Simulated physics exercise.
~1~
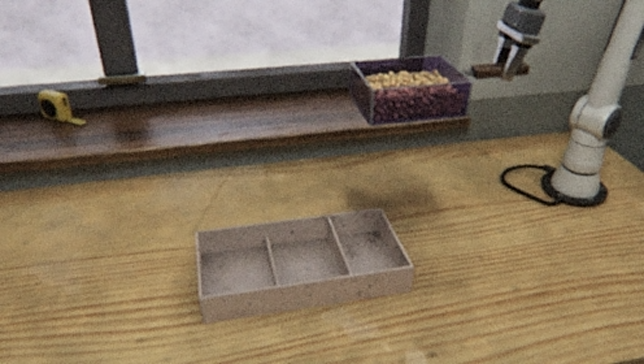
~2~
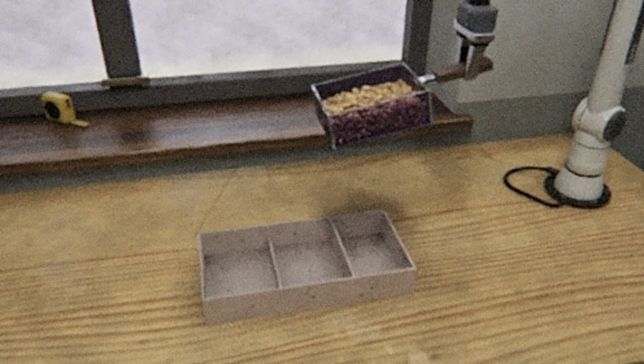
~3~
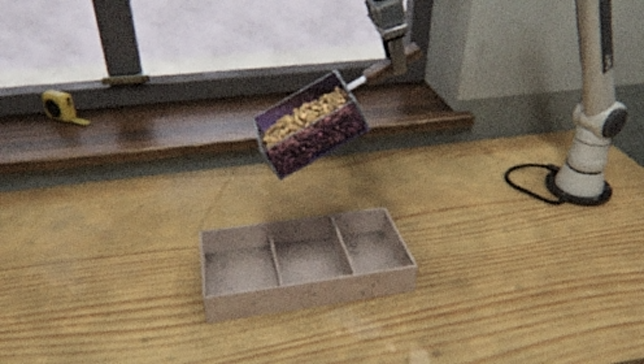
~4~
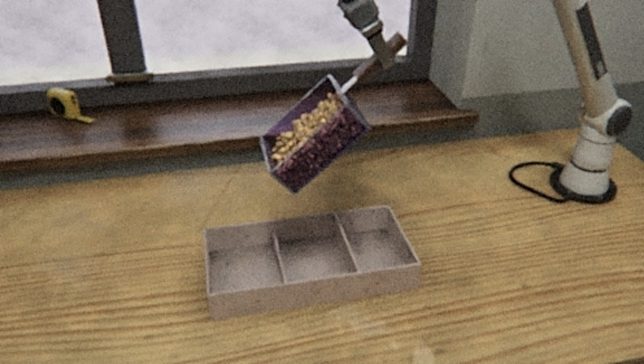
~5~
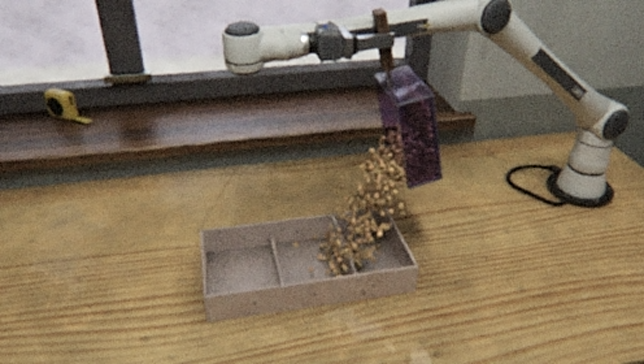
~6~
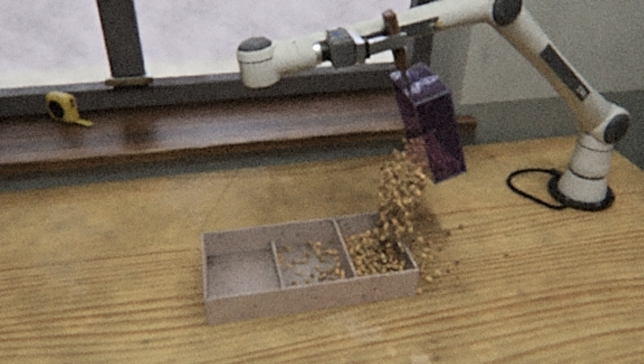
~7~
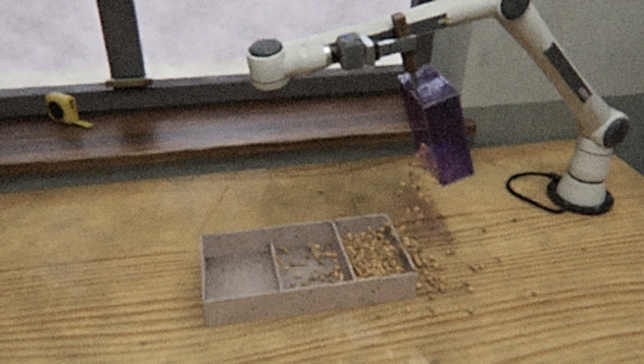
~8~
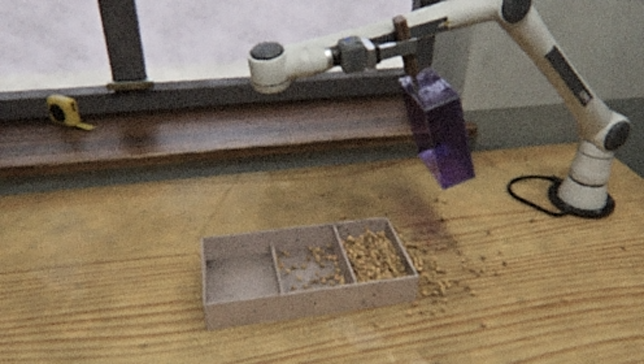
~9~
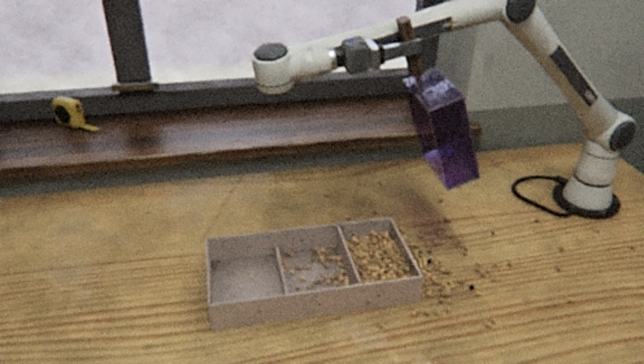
On a wooden table by a window, a robot arm carried a purple see-through box leftward from the sill and tipped it over a divided tray, pouring chickpeas mostly into the right-hand section, with some in the middle and others scattered on the table.
